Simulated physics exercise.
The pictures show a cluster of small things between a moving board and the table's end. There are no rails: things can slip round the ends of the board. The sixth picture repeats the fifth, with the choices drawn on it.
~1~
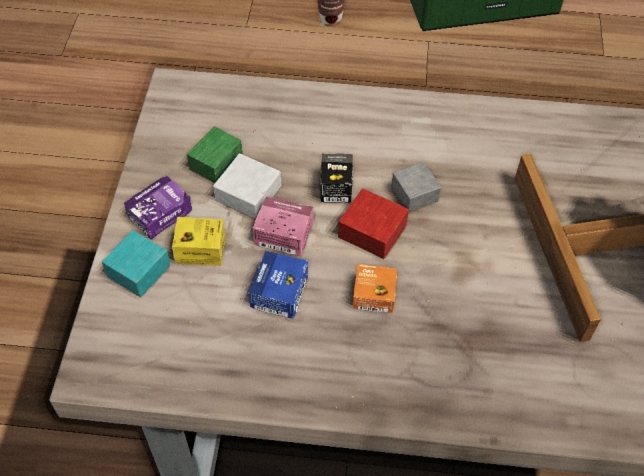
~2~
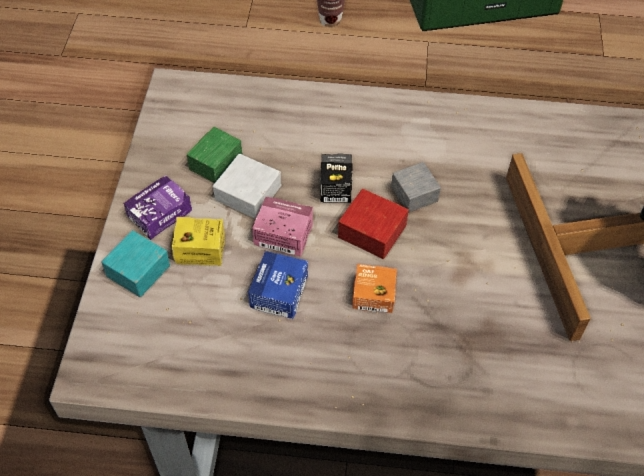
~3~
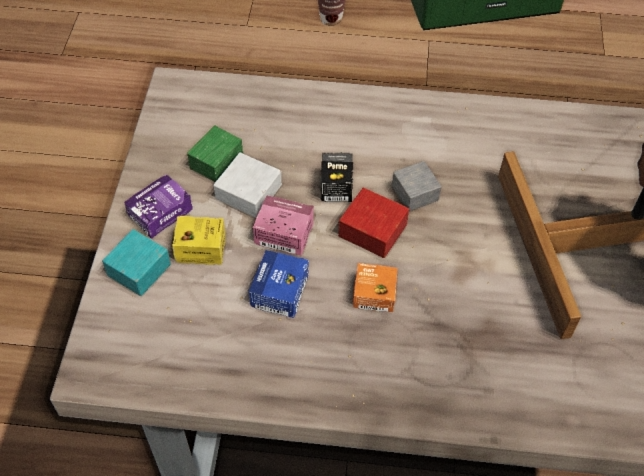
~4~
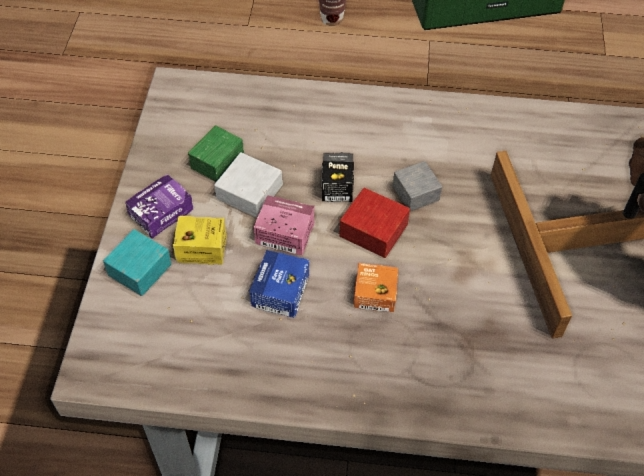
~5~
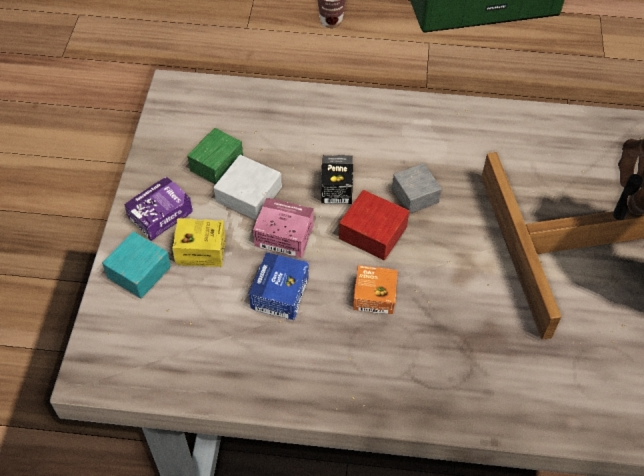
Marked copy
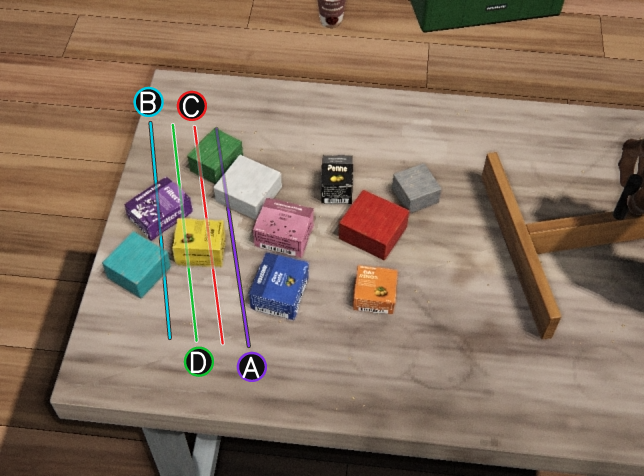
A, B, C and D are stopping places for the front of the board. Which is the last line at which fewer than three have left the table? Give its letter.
Up to line A.
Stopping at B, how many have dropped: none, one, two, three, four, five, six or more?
In all, six or more.
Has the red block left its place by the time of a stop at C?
By then, yes.
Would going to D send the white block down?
Yes.
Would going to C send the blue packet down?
By then, no.
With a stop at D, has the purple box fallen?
Yes.
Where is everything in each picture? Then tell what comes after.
In the first picture, grey block (416, 187); green block (216, 155); blue packet (279, 284).
In the second picture, board (549, 231); red block (373, 224).
In the third picture, board (541, 229); white block (248, 185).
In the fourth picture, board (532, 228); orange box (376, 288).
In the fifth picture, board (522, 229); turquoise block (137, 265); black packet (337, 179); grey block (416, 189).
On the marked copy, A at (231, 228); B at (159, 221); C at (207, 225); D at (183, 223).
Taking A. A third of the way, board (417, 220); grey block (376, 187); red block (369, 226).
Two thirds of the way, board (312, 210); turquoise block (123, 267); purple box (150, 211).
When it is over, board (234, 203); turquoise block over the edge; purple box over the edge; two fallen.
As for the rest, B drops seven; C drops four; D drops four.
